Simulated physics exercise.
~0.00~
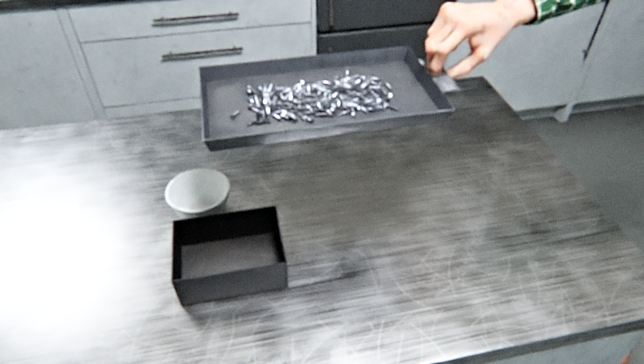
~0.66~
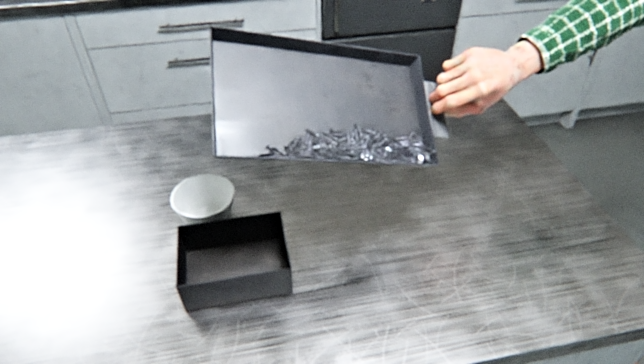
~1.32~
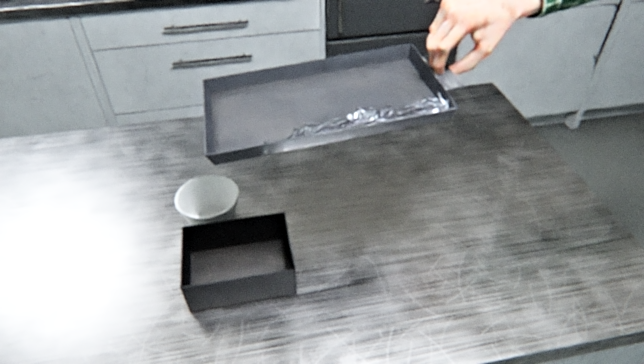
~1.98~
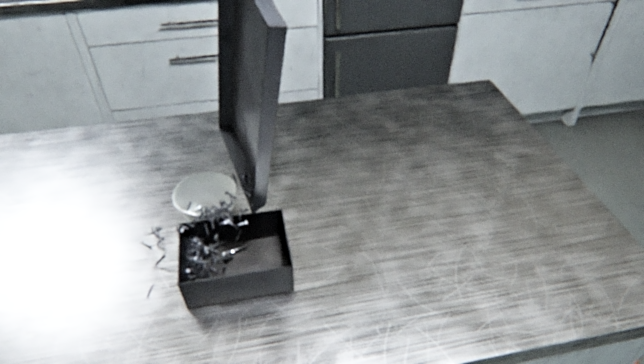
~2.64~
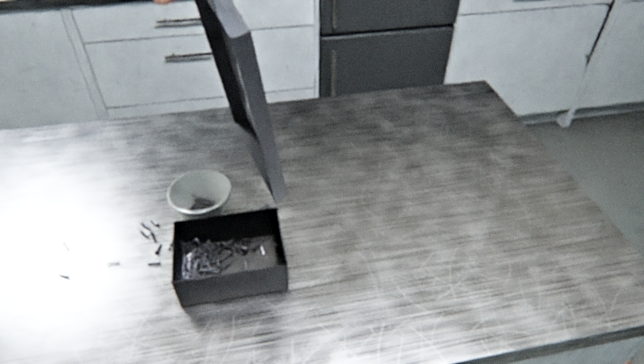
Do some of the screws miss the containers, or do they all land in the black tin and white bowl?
Some of the screws miss and lie scattered on the table to the left. Most land in the black tin, and a smaller share ends up in the white bowl.
The footage shows a hand tilting a dark tray of small metal screws, levelling it, then tipping it steeply leftwards over a black tin and a white bowl. Most of the screws end up in the tin, with some in the bowl and others scattered on the table.
